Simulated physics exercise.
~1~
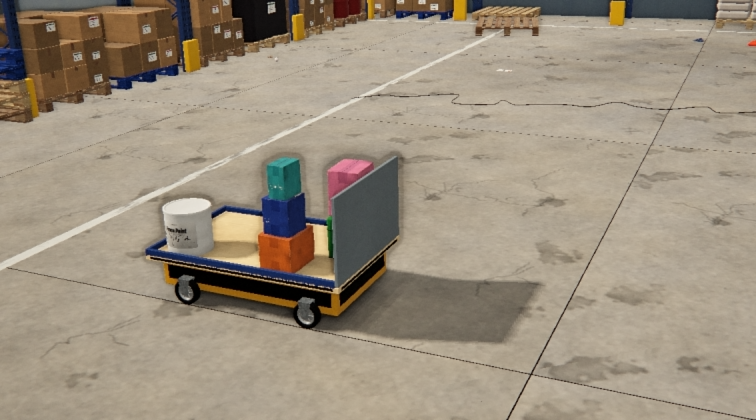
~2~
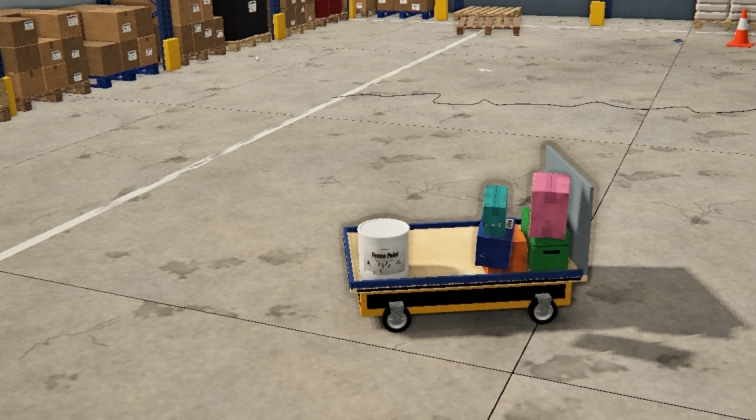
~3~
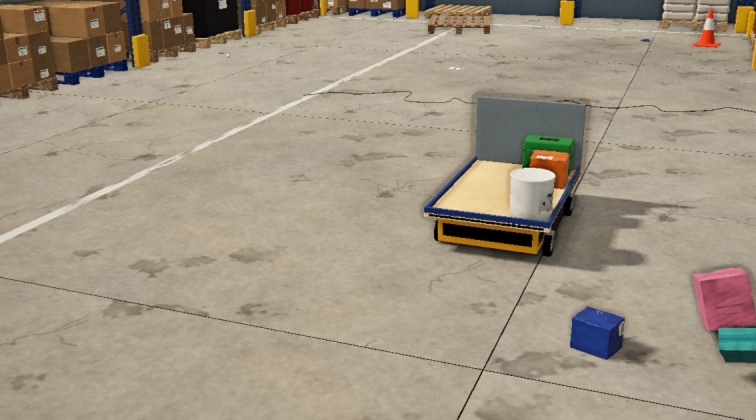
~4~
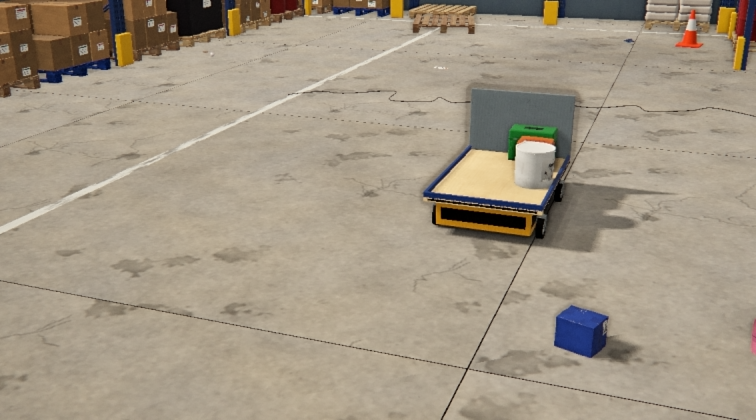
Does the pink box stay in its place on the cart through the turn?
No, the pink box comes off the cart during the turn and ends up on the floor to the right.
